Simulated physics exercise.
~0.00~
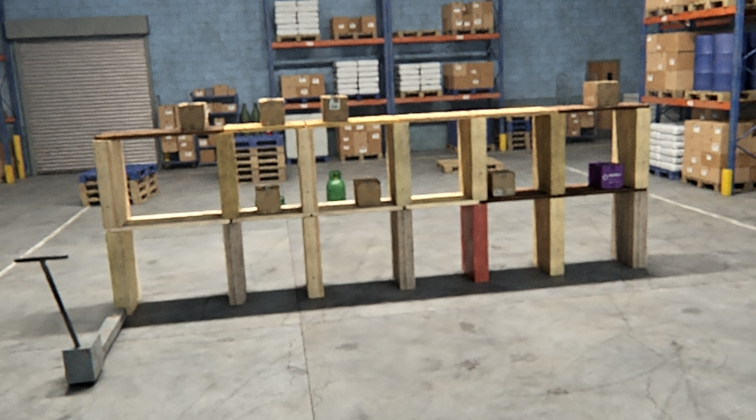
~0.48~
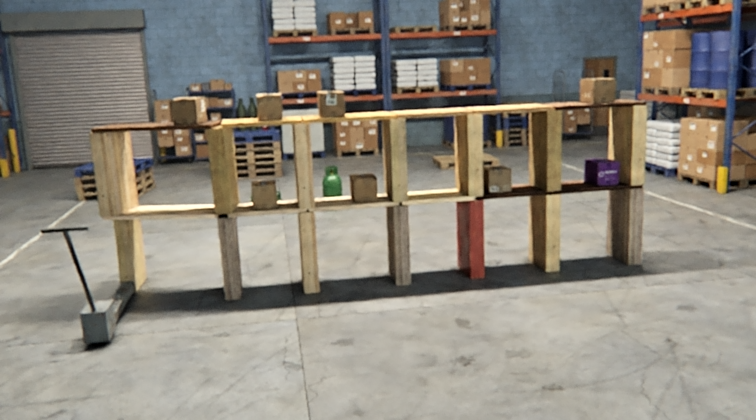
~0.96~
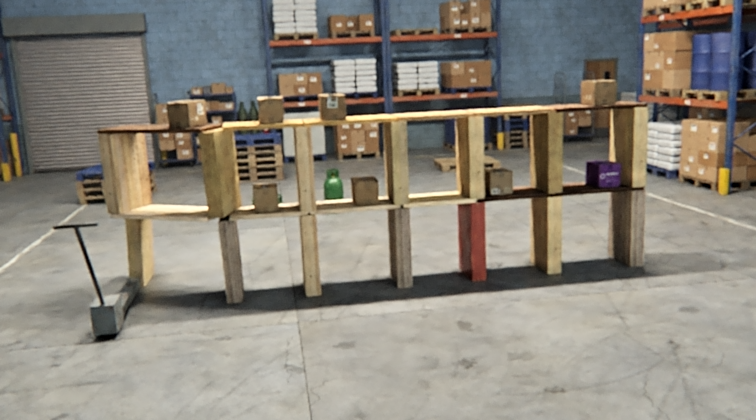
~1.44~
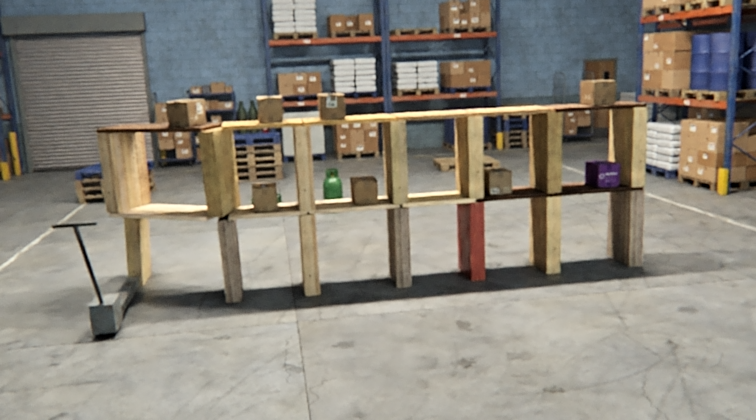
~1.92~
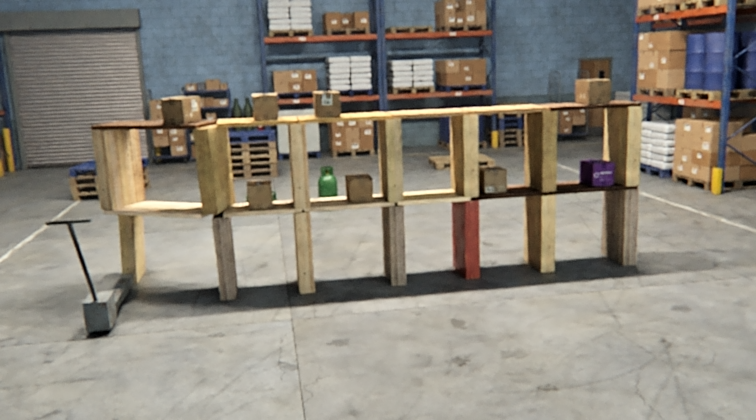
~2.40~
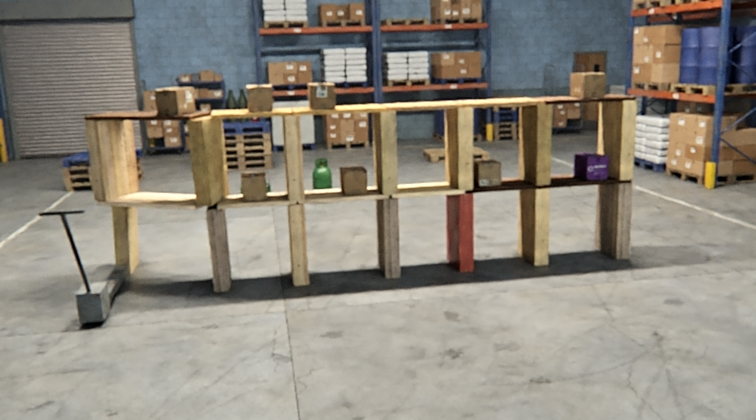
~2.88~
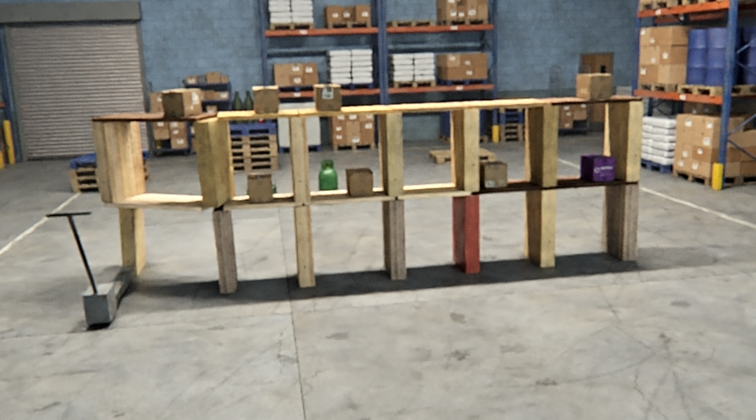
A long two-tier shelf of boards and timber uprights stood in a warehouse holding small boxes and a green bottle when a low jack slid in at the left end, shifting that end slightly, then stopped, and everything stayed standing.
